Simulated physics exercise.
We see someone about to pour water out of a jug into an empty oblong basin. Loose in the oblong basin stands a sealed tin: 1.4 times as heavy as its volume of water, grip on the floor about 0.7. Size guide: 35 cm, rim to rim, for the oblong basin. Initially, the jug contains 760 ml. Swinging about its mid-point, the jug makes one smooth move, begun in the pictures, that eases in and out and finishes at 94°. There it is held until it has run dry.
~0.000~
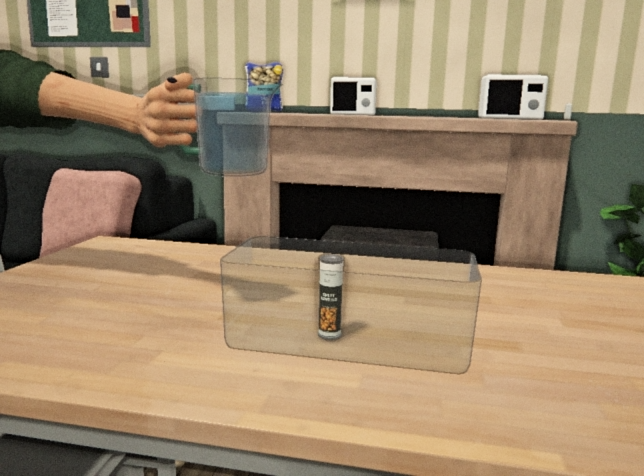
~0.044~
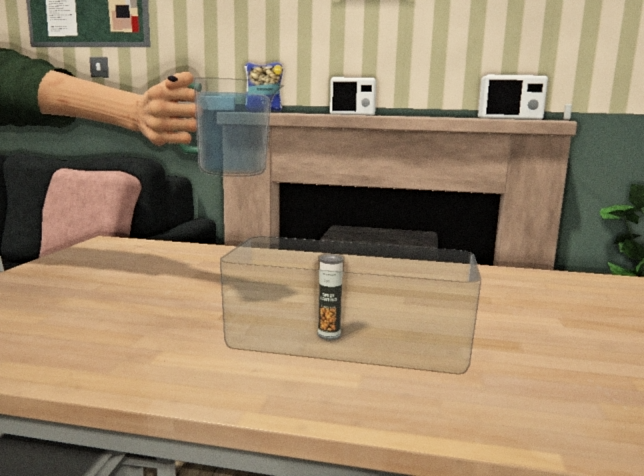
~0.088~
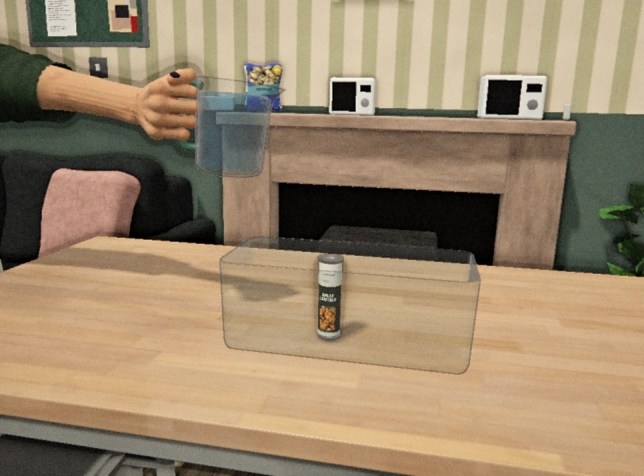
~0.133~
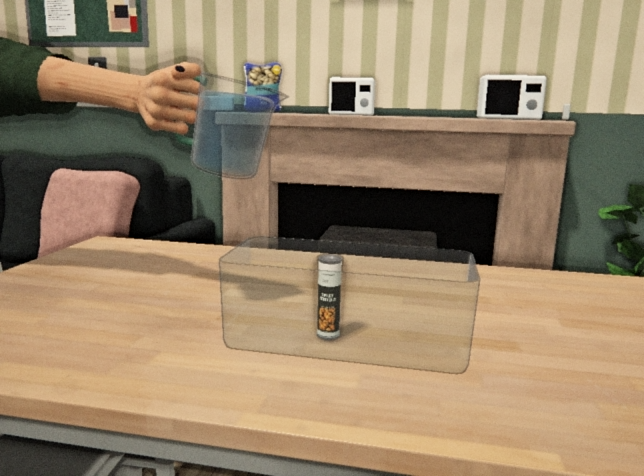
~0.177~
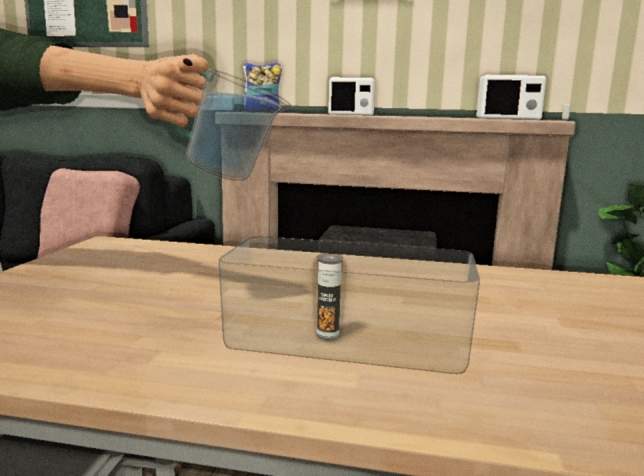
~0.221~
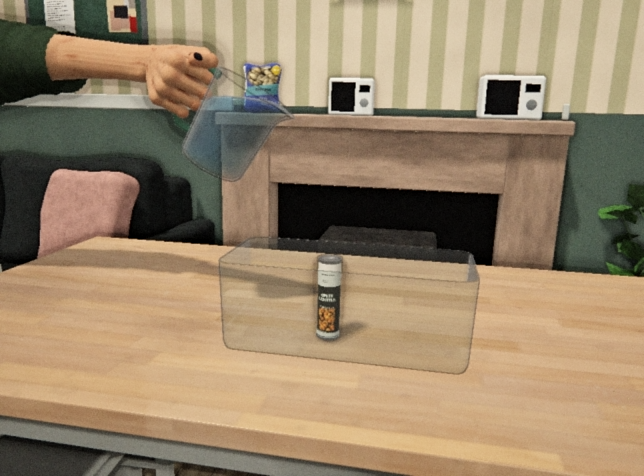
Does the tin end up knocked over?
No - I expect it will stay vertical.
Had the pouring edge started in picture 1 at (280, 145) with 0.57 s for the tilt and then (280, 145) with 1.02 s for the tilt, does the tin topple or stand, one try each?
The tin overturns the first time and overturns the second time.
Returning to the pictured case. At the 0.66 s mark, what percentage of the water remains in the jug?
Around 28 in a hundred.
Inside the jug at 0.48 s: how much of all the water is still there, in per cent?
Portion remaining: Approx. 64 per cent.
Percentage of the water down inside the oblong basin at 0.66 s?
About 48 %.
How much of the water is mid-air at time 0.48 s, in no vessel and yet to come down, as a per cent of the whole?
Roughly 28 percent.
Then, 0.48 s in, the tilt is 88° and 64 per cent is still to pour; the tin stands where it began.
Then, 0.66 s in, the tilt is 94° and 27 per cent is still to pour; the tin stands where it began.
Then, 0.86 s in, the tilt is 94° and 10 per cent is still to pour; the tin stands where it began.
Then, 1.07 s in, the tilt is 94° and 3 per cent is still to pour; the tin stands where it began.
Finally, the tin stands where it began.
